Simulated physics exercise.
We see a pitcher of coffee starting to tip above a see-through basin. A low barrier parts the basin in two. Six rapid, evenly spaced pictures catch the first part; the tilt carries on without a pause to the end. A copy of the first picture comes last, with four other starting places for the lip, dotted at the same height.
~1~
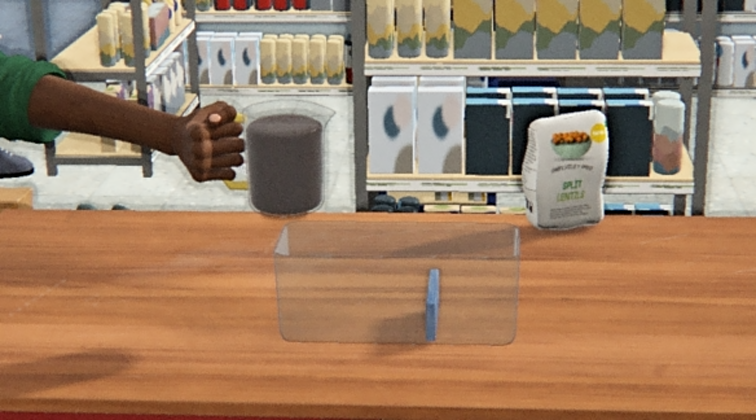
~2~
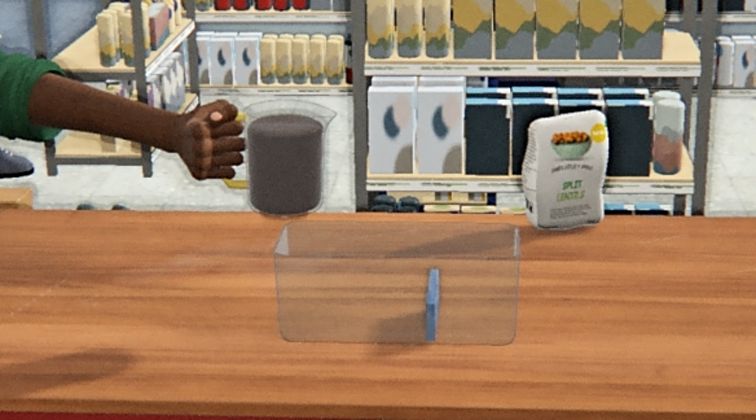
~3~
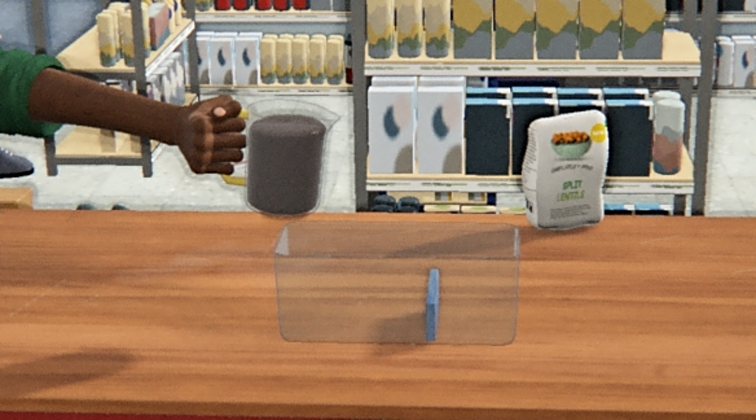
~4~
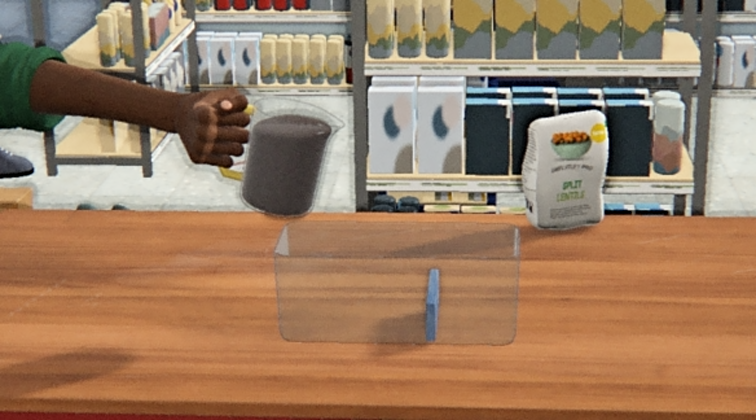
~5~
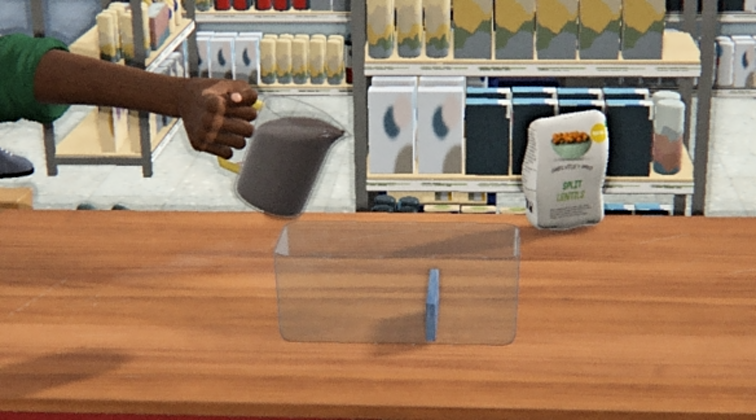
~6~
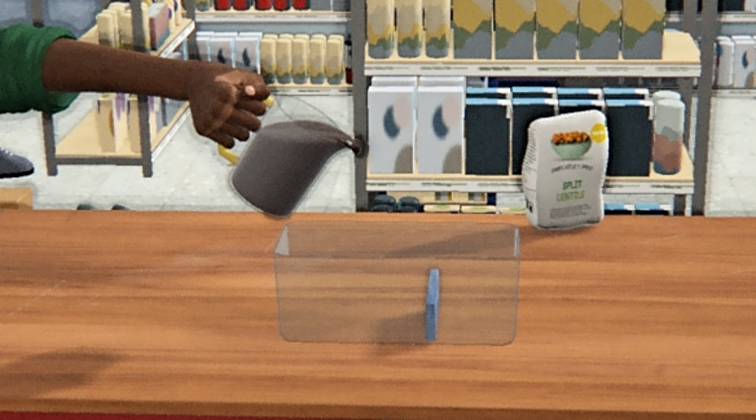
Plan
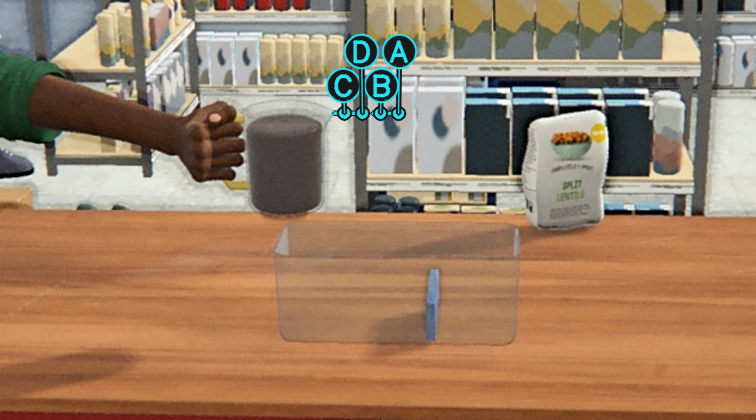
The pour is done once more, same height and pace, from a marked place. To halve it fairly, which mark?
The best place is B.
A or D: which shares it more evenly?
That would be A.
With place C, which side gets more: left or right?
More ends on the left.
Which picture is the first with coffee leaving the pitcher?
In picture 6.
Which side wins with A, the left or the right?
The right one.
In cyan, A at (398, 113); B at (380, 113); C at (344, 113); D at (362, 113).
For place A, about 31 % ends left of the wall and 68 % right of it.
For place B, about 54 % ends left of the wall and 46 % right of it.
For place C, about 95 % ends left of the wall and 3 % right of it.
For place D, about 83 % ends left of the wall and 15 % right of it.
